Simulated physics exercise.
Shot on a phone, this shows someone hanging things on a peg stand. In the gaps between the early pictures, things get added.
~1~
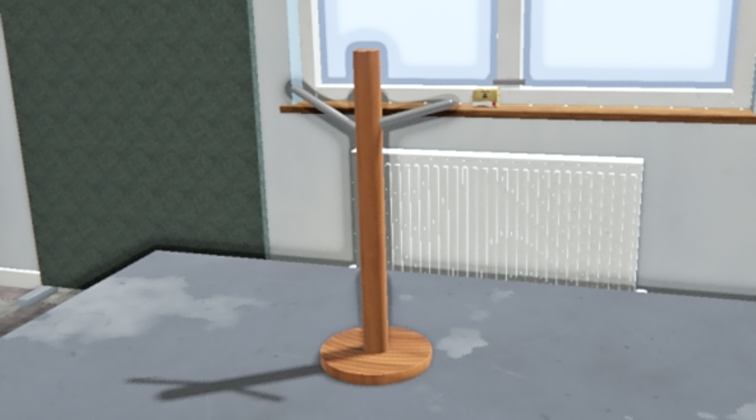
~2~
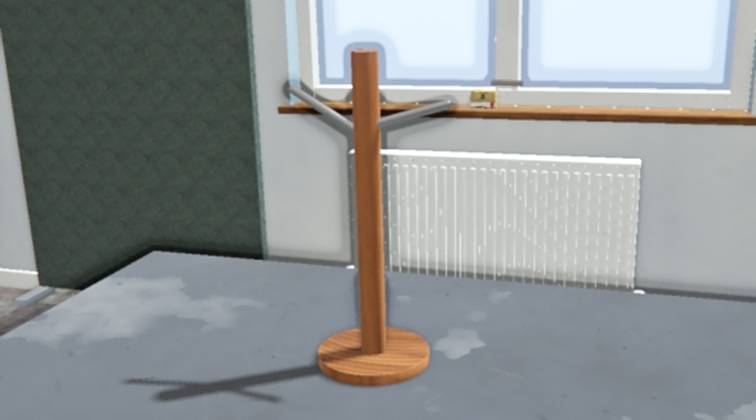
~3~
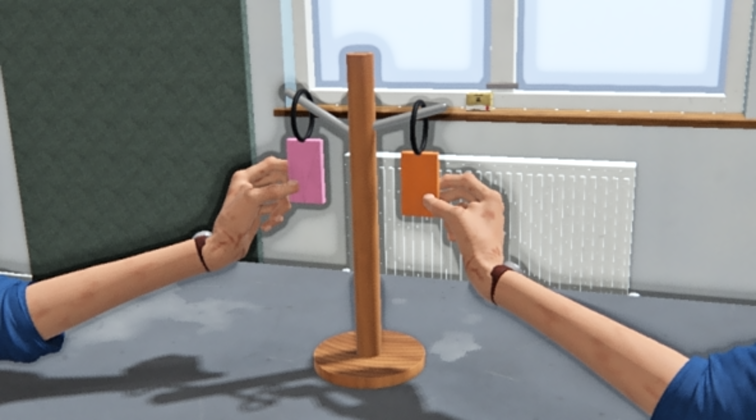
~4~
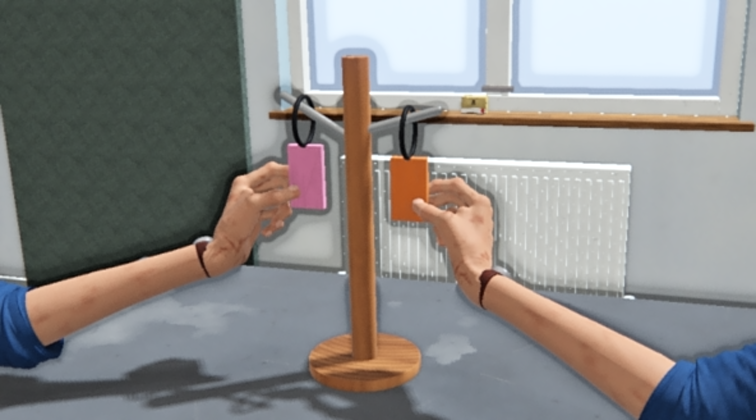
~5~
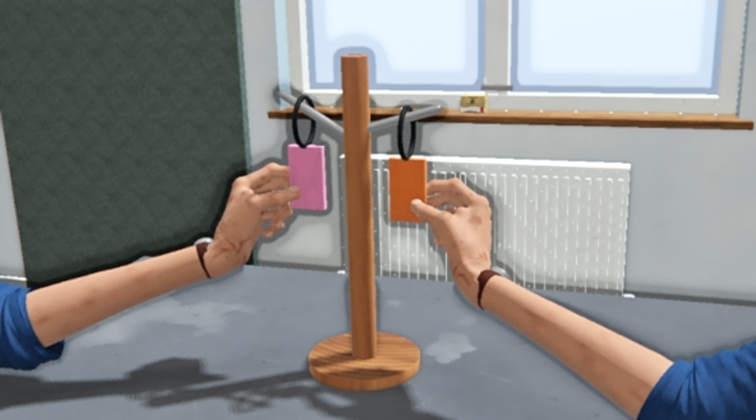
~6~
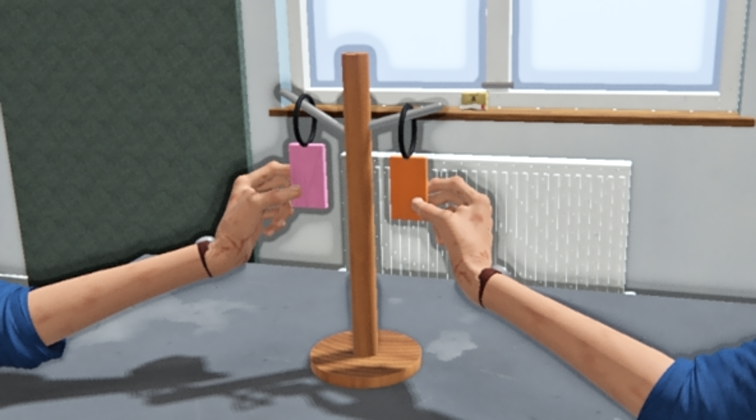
The video shows a wooden peg stand alone on a grey table, then two hands holding a pink tag on the left and an orange tag on the right by its pegs, shifting only slightly before staying nearly still.
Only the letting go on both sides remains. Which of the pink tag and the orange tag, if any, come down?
The pink tag does not come down. The orange tag does not come down.
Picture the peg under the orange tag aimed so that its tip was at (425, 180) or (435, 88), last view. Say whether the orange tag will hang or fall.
One after the other, it plunges and stays caught.
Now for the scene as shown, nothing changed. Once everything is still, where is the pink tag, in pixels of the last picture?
(329, 169), roughly.
Then, 0.14 s past the last view, pink tag leaning 9° off how it started near (312, 160); orange tag at rest near (408, 163).
Then, 0.26 s past the last view, pink tag leaning 6° off how it started near (325, 166); orange tag at rest near (409, 163).
Finally, the pink tag remains hooked, near (329, 170); the orange tag remains hooked, near (409, 163).
